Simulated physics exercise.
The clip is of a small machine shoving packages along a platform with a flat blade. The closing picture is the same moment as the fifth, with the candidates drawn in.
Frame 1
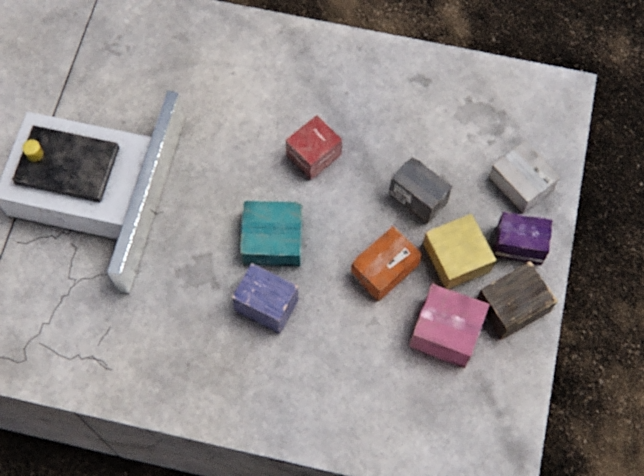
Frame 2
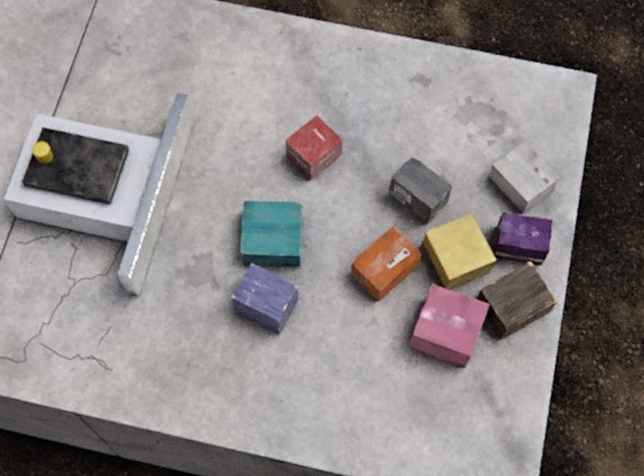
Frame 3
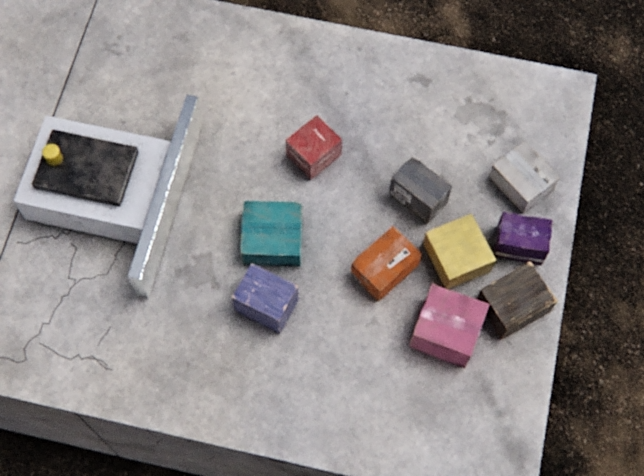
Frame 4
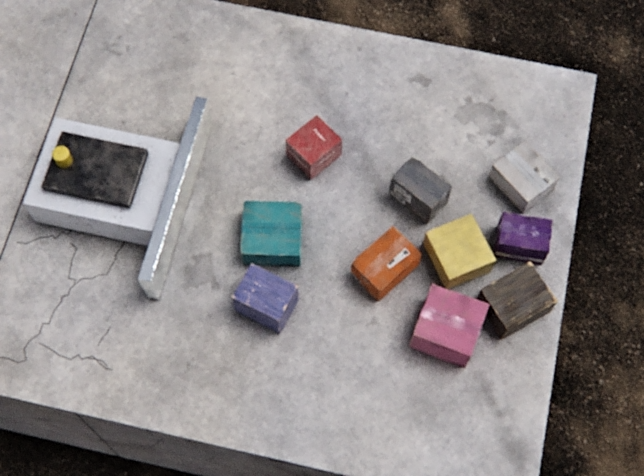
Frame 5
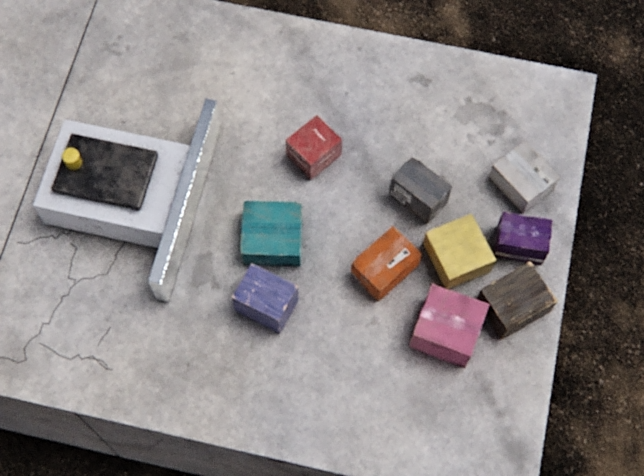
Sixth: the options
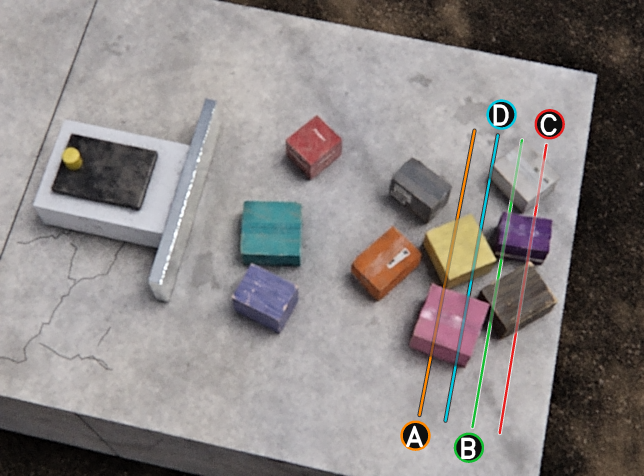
On a pale, cracked stone platform, a small white machine with a flat upright blade crept slowly to the right toward a scattered group of colourful boxes, which all stayed still.
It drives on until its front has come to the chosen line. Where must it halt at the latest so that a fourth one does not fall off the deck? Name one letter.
It can go as far as D.
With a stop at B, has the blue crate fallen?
No.
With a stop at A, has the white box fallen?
No.
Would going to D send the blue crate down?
No.
On the marked copy, A at (449, 265); B at (499, 275); C at (524, 281); D at (473, 270).
Taking D. A third of the way, robot (215, 194); blue crate (302, 302); red box (341, 148).
Two thirds of the way, robot (318, 215); purple box (570, 233); black crate (527, 306).
When it is over, robot (399, 233); black crate over the edge; purple box over the edge; three fallen.
As for the rest, A is within the limit but short; B drops five; C drops five.
